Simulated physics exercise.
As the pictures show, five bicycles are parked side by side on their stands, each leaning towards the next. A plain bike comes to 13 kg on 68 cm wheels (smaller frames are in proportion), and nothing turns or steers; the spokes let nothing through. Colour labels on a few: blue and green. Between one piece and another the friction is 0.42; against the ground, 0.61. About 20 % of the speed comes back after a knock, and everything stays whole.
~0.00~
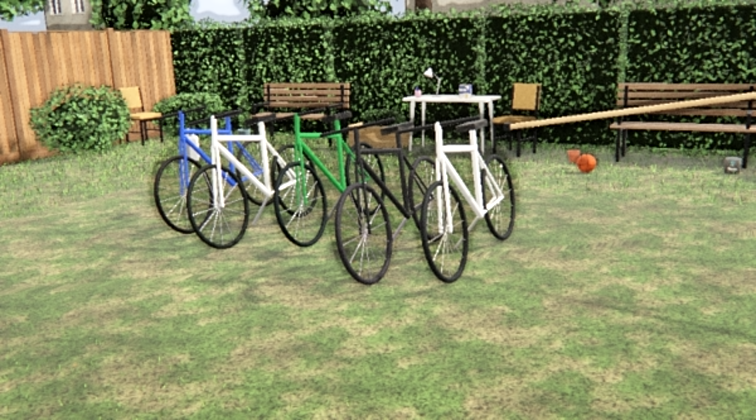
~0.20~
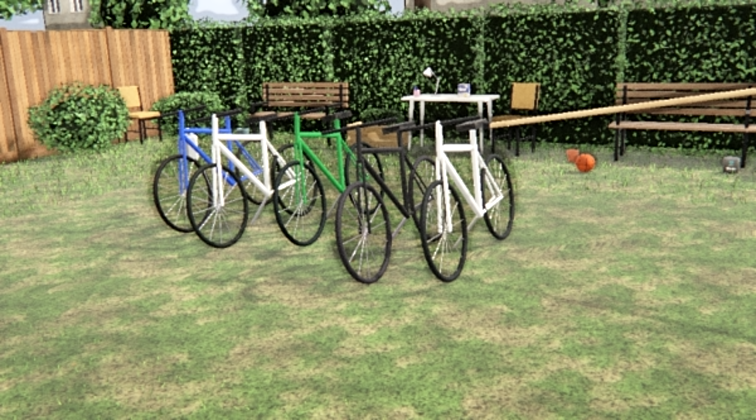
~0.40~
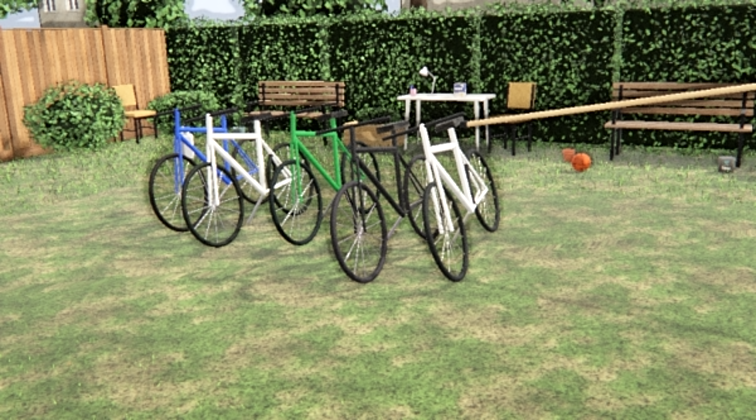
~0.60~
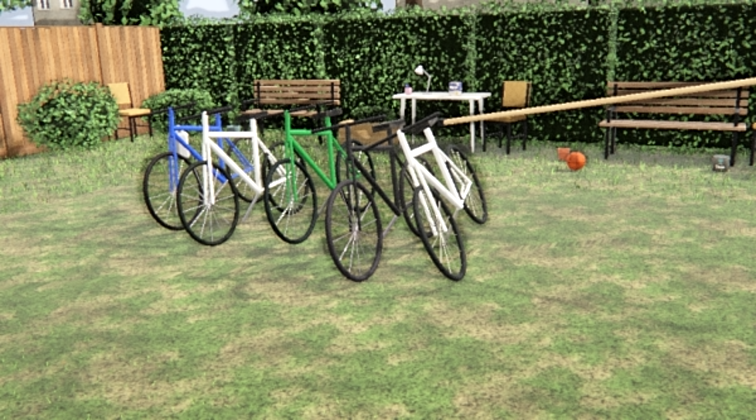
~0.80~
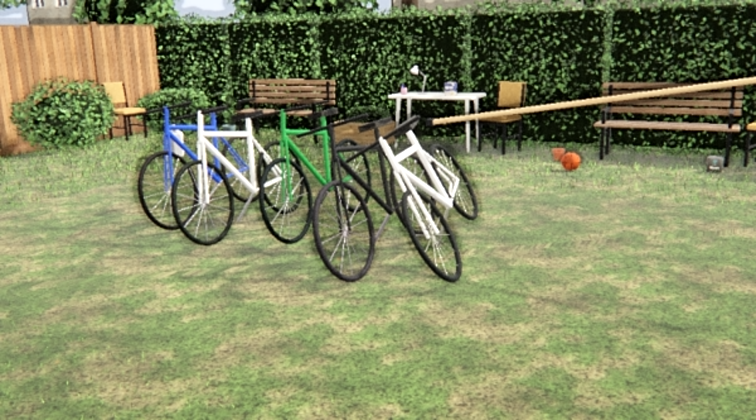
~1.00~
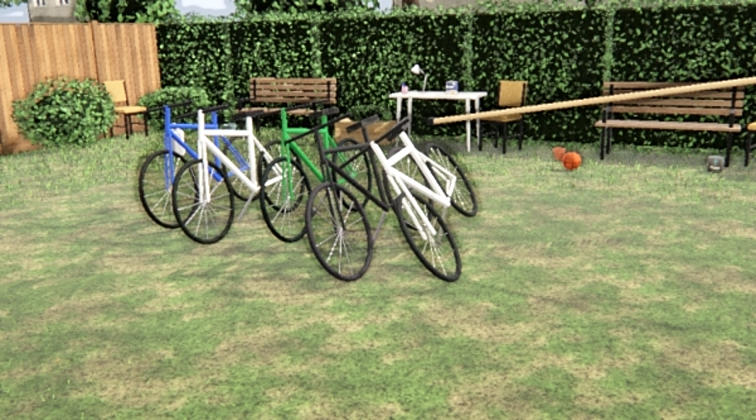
In this clip, a long pole reaches in from the right toward five bicycles standing in a row on a lawn; the nearest white bicycle tilts left, then the black one beside it leans slightly the same way.
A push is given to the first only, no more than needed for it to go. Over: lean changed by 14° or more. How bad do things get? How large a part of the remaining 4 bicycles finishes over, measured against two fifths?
More than two fifths of them.
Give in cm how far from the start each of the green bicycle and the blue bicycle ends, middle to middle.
Green ends up 110 cm away; blue ends up 60 cm away.
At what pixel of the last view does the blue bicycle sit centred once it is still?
Its centre finishes around pixel (151, 181) in the last picture.
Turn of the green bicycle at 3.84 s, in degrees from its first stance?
I'd put it at roughly 70 degrees away from its starting angle.
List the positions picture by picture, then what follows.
In the first picture (we follow the side turned to the camera; the camera pans a little), pole end (507, 127) 14 cm from the first bicycle; green bicycle (272, 188); blue bicycle (244, 157); no other piece has moved.
The second picture shows pole end (487, 126) pushing; green bicycle (272, 187).
The third picture shows pole end (464, 125) pushing; green bicycle (268, 186); no other piece has moved.
The fourth picture shows pole end (441, 123) pushing; green bicycle (263, 184); no other piece has moved.
The fifth picture shows pole end (430, 123) stopped; green bicycle (258, 184); steepest lean 4°, the bicycle at (311, 214); one has shifted.
The sixth picture shows pole end (430, 122) stopped; blue bicycle (230, 152); green bicycle (259, 183); steepest lean 10°, the bicycle at (303, 218); one has shifted.
Around 1.44 s, 1 of the 4 other bicycles over.
Around 1.94 s, 2 of the 4 other bicycles over; green bicycle tipped 30°.
Around 3.30 s, 4 of the 4 other bicycles over; green bicycle tipped 46°; blue bicycle tipped 19°.
Around 3.84 s, 4 of the 4 other bicycles over; green bicycle tipped 72°; blue bicycle tipped 72°.
Finally (4.8 s), 4 of the 4 other bicycles over; blue bicycle tipped 71°; green bicycle tipped 66°. That is 100 per cent. Not one is left standing. Seen by the last camera, middles, blue bicycle near (151, 181), green bicycle near (198, 182).
